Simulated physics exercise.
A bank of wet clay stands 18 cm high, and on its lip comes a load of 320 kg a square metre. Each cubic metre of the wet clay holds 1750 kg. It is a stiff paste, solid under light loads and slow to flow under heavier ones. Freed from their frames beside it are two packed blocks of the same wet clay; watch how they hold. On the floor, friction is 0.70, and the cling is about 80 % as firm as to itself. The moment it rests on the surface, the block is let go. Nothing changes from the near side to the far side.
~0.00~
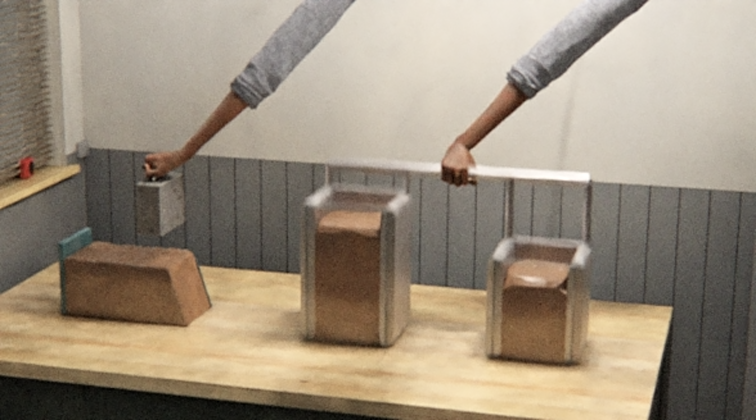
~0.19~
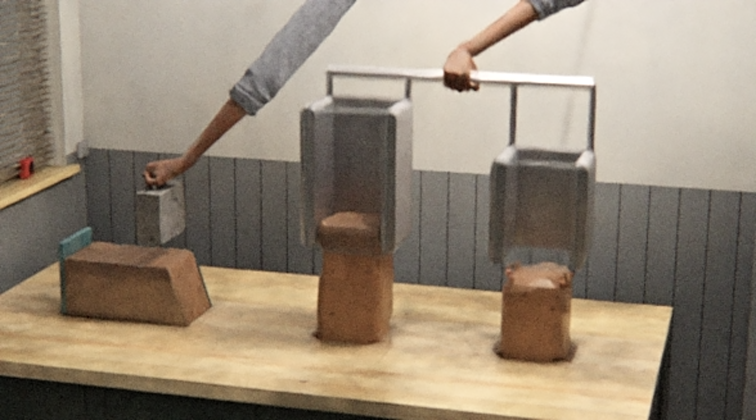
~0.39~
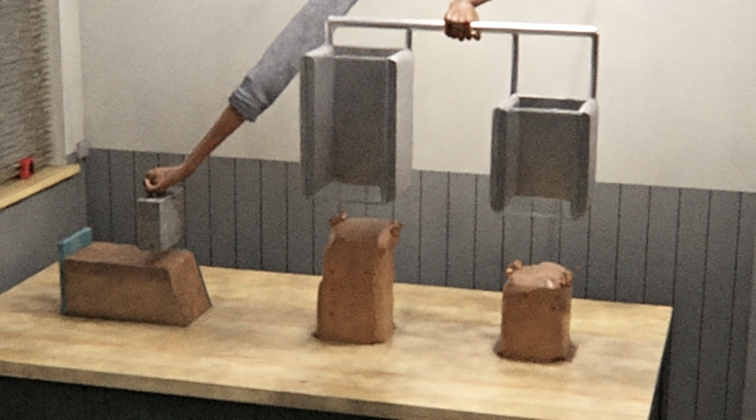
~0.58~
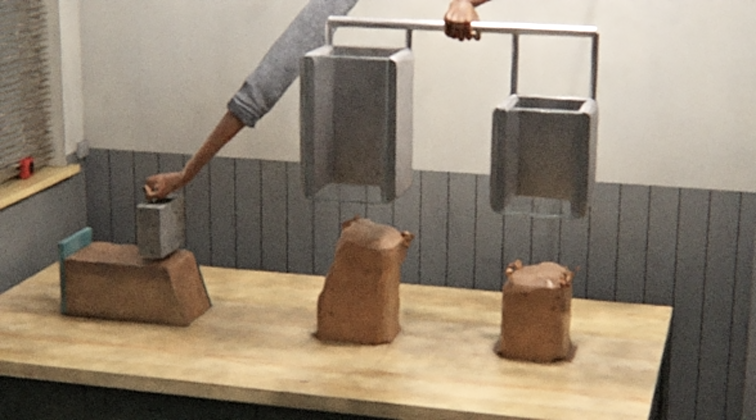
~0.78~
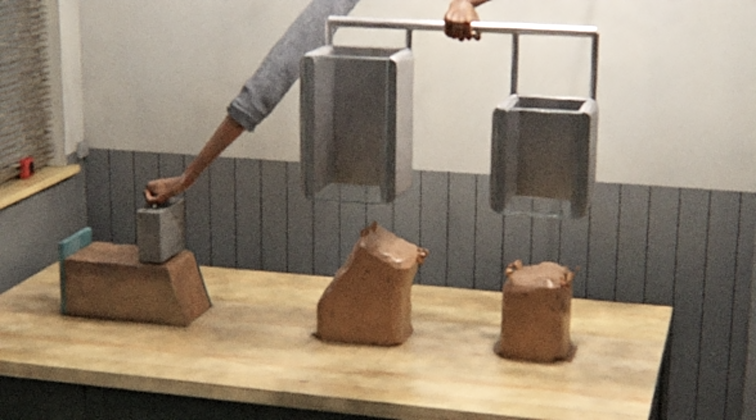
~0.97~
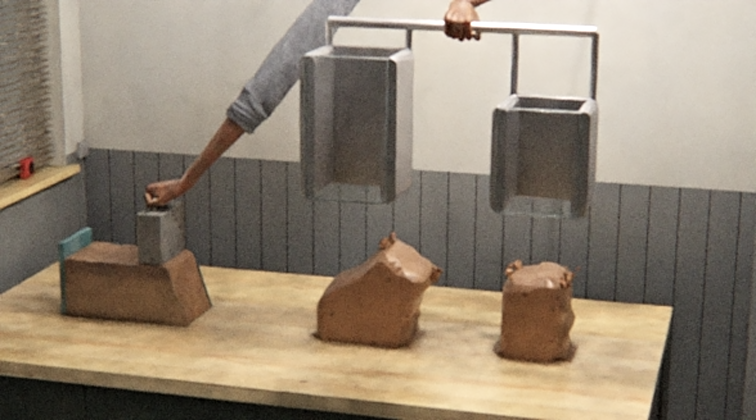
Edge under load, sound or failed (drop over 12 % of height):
Sound.
After 1.12 s, the block is down by 2 % of the bank's height and stands upright.
After 1.30 s, the block is down by 2 % of the bank's height and stands upright.
After 1.47 s, the block is down by 2 % of the bank's height and stands upright.
After 1.65 s, the block is down by 2 % of the bank's height and stands upright.
After 2.71 s, at the end, the block is down by 2 % of the bank's height and stands upright.
